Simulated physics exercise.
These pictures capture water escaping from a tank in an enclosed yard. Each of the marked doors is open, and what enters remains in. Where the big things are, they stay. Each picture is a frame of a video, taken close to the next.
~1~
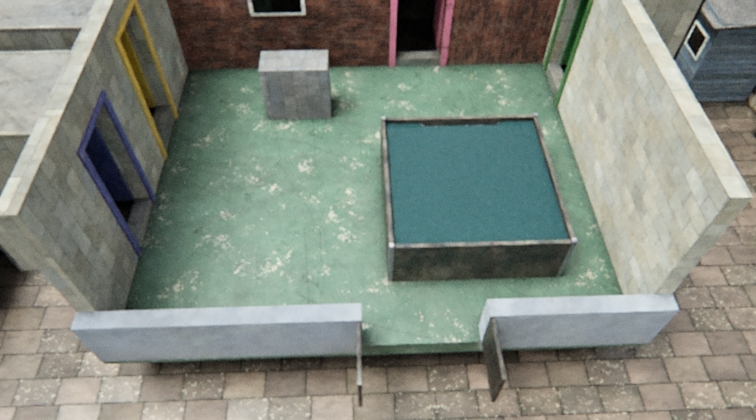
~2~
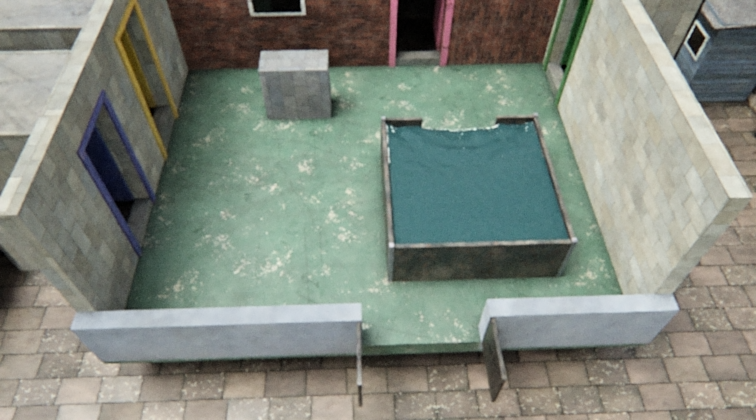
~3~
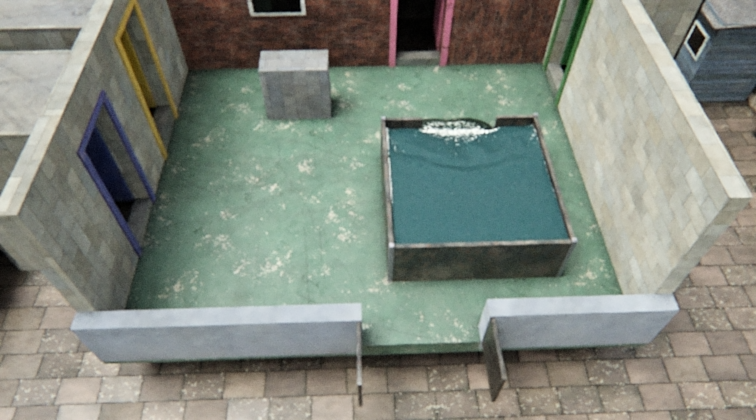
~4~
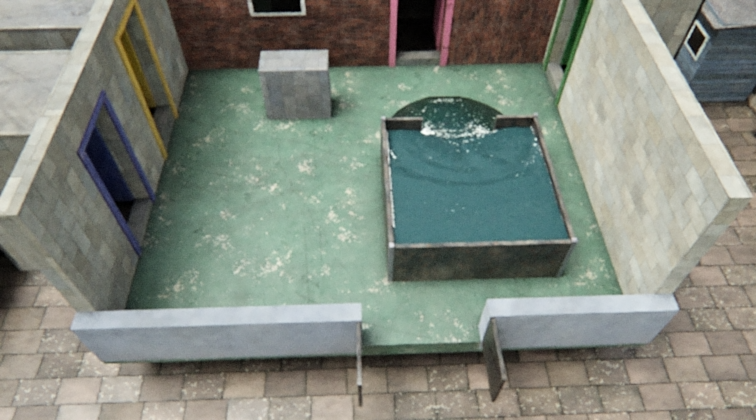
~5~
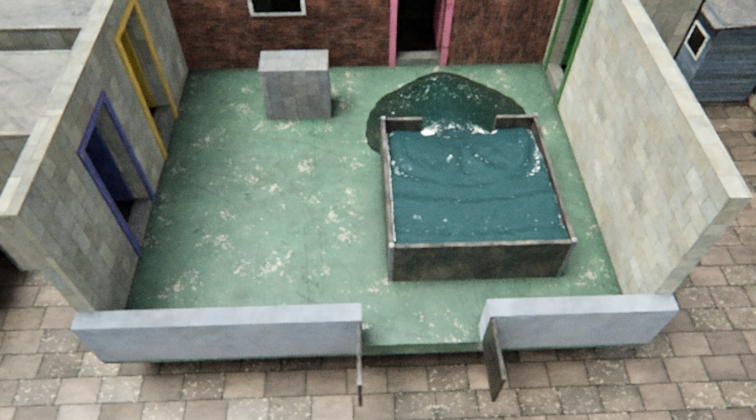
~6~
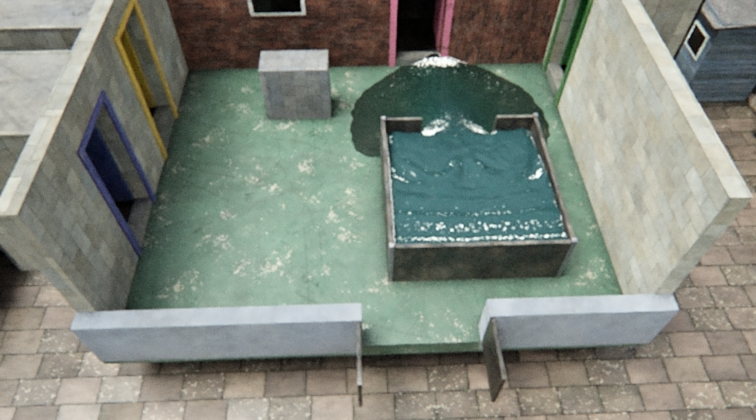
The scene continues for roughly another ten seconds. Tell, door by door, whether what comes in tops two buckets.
The blue door will most likely not exceed two buckets; the yellow door will most likely not exceed two buckets; the pink door will most likely exceed two buckets; the green door will most likely exceed two buckets.
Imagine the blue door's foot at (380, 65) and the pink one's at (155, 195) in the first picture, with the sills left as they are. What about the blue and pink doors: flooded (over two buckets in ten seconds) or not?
I'd say blue overflows, while pink falls short.
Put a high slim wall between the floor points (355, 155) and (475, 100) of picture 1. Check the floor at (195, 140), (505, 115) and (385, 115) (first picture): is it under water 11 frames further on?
Taking the points in turn, they are high and dry, inundated and high and dry.
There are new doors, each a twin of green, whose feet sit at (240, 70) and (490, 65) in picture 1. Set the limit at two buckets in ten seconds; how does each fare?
As listed: Takes less, floods.
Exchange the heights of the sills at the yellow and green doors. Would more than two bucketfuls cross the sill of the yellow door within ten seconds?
I'd say yellow doesn't reach the mark.
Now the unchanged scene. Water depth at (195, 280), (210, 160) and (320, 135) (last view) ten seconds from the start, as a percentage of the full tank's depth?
I'd put them at close to 16 per cent, then 8 per cent, then 4 per cent.
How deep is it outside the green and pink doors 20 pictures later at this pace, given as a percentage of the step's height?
In order: Roughly 140 % and 160 %.
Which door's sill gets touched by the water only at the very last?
That is the blue-painted one.
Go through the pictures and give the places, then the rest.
Still water in the water tank at (470, 178), in the first picture.
Water pours out on the water tank's far side and has run to a hidden place, in the second picture.
The front is at a hidden place, out from the gap on the water tank's far side, in the third picture.
Water pours out on the water tank's far side and has run to (463, 100), in the fourth picture.
The front is at (449, 76), out from the gap on the water tank's far side, in the fifth picture.
Water pours out on the water tank's far side and has run to (435, 56), in the sixth picture.
A moment on, water covers 25 % of the floor; the blue door not reached, the yellow door not reached, the pink door far over two buckets in, the green door wet at the sill, nothing in.
Next, water covers 30 % of the floor; the blue door not reached, the yellow door not reached, the pink door far over two buckets in, the green door over two buckets in.
Then, water covers 45 % of the floor; the blue door not reached, the yellow door wet at the sill, nothing in, the pink door far over two buckets in, the green door far over two buckets in.
Later, water covers 90 % of the floor; the blue door wet at the sill, nothing in, the yellow door wet at the sill, nothing in, the pink door far over two buckets in, the green door far over two buckets in.
In the end, water covers 100 % of the floor; the blue door wet at the sill, nothing in, the yellow door wet at the sill, nothing in, the pink door far over two buckets in, the green door far over two buckets in.
